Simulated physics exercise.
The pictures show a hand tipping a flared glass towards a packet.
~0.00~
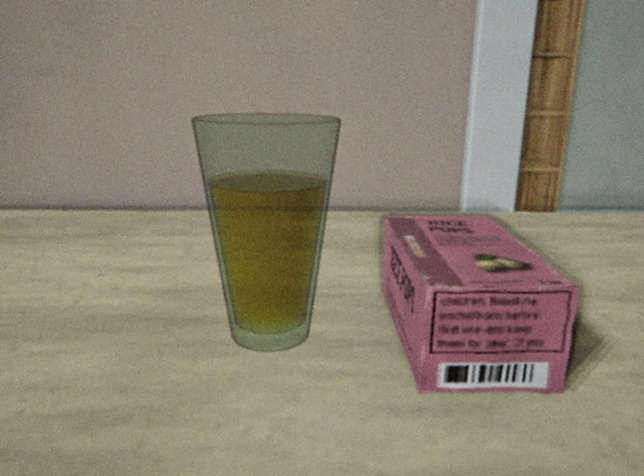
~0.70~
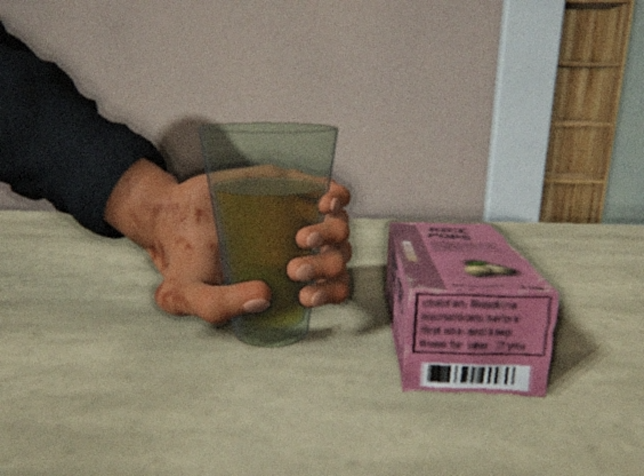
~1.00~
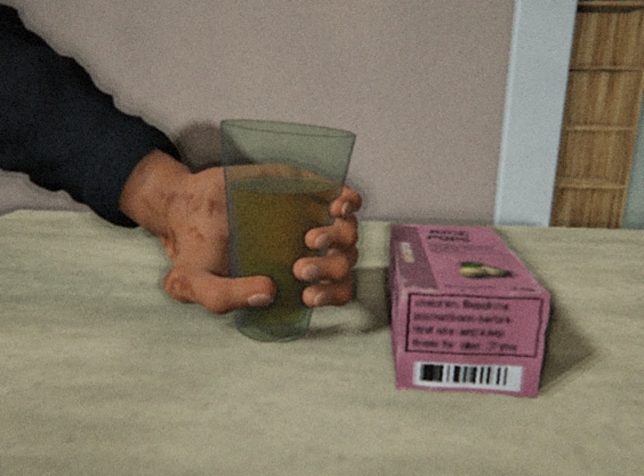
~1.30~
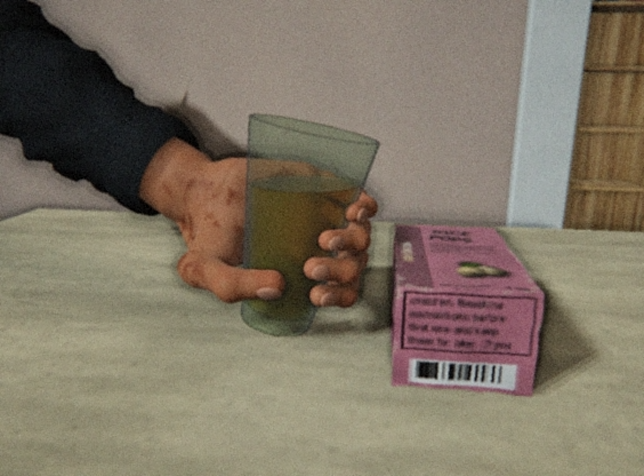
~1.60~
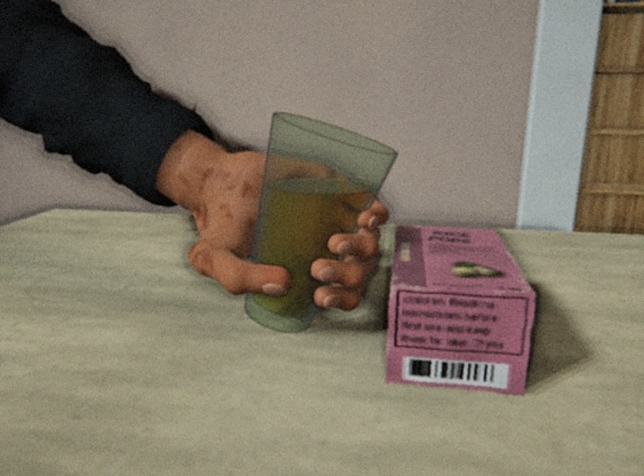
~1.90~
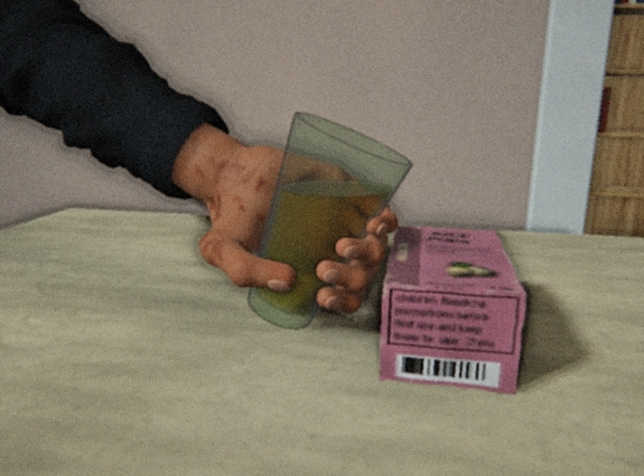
On a pale tabletop against a pinkish wall, a flared glass about two thirds full of yellowish-brown liquid stands upright to the left of a pink packet. A dark-sleeved arm appears from the left and a hand grips the glass, then gradually tilts it rightward until it leans towards the packet.
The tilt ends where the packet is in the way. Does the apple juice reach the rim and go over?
As it turns out, it holds.
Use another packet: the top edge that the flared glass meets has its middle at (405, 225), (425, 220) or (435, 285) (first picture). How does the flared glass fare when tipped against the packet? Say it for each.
One after the other: Holds, keeps it in, slops over.
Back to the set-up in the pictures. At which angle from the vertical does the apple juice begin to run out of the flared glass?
At 45° or so.
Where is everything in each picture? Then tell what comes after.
In the first picture, it stands upright; flared glass (270, 223) about two thirds full.
In the second picture, a hand takes hold; flared glass about two thirds full, surface at (271, 187); packet (454, 294).
In the third picture, tipping on its foot; flared glass (281, 224) about two thirds full.
In the fourth picture, the top moves towards the packet; flared glass about two thirds full, surface at (304, 184); packet (452, 295).
In the fifth picture, on the way over; flared glass (308, 221) about two thirds full.
In the sixth picture, it is leaning; flared glass (318, 221) tipped 25°; packet (446, 295).
Around 2.5 s, the flared glass leans by about 30°; none is lost.
Around 3.1 s, the flared glass leans by about 35°; none is lost.
Around 4.5 s, the flared glass leans by about 35°, against the packet; none is lost.
